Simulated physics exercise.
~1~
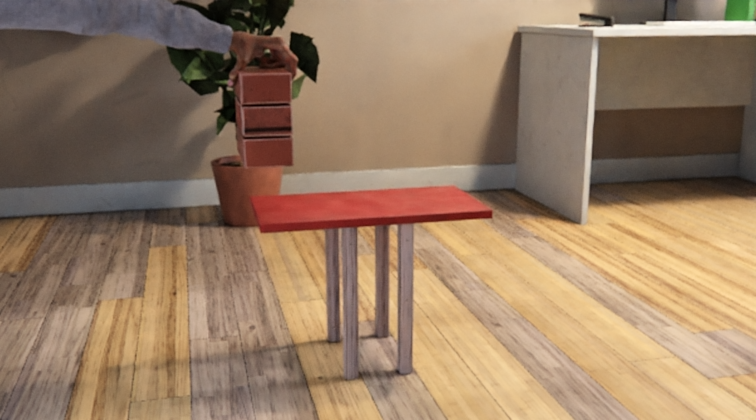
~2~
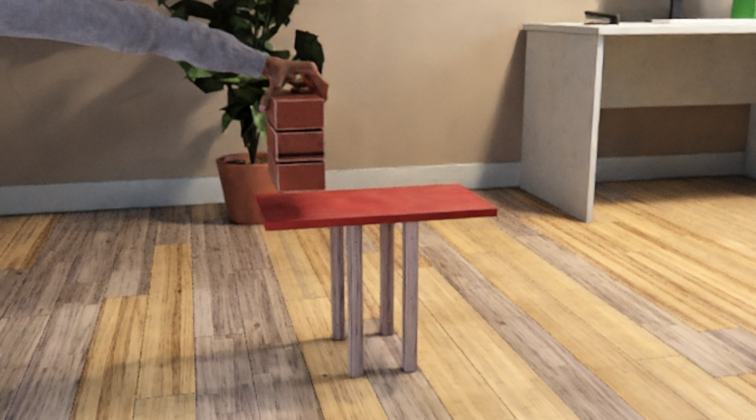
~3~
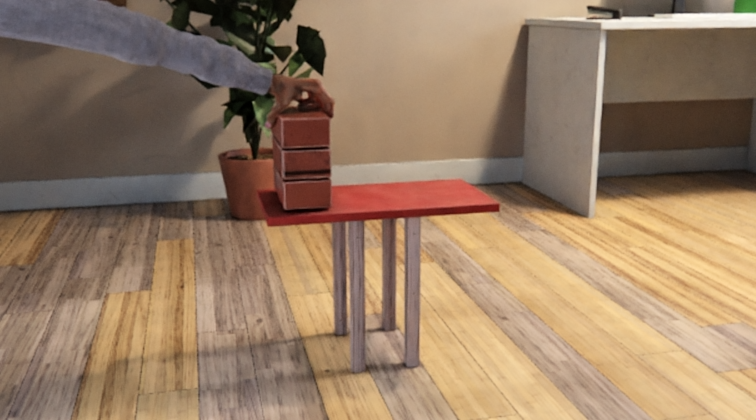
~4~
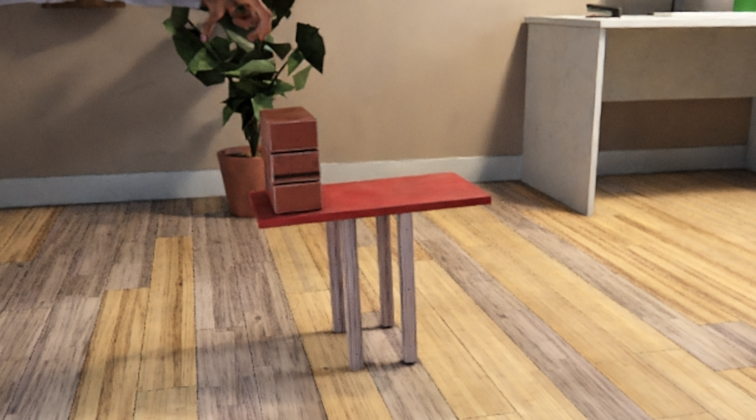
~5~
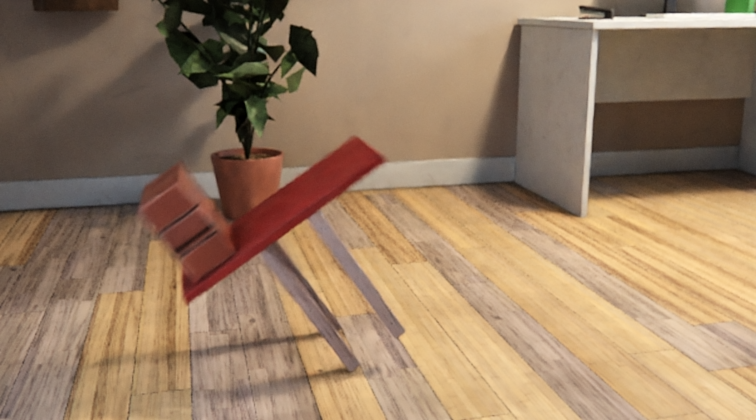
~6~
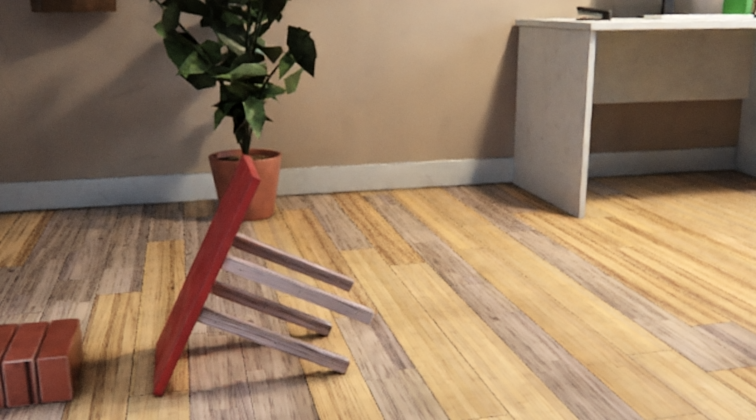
A stack of three reddish bricks, held from above by a hand in a grey sleeve, hangs over the left side of a small red-topped table with slim pale legs. The slightly swaying view shows a room with a plank floor, a potted plant by a beige wall behind and a white desk at right. The hand moves the bricks rightward and down, sets them on the table's left end, then lets go and draws back. The table tips left, and the bricks go down with it. Finally, the bricks rest on the floor at lower left, while the overturned table leans steeply, legs pointing right.
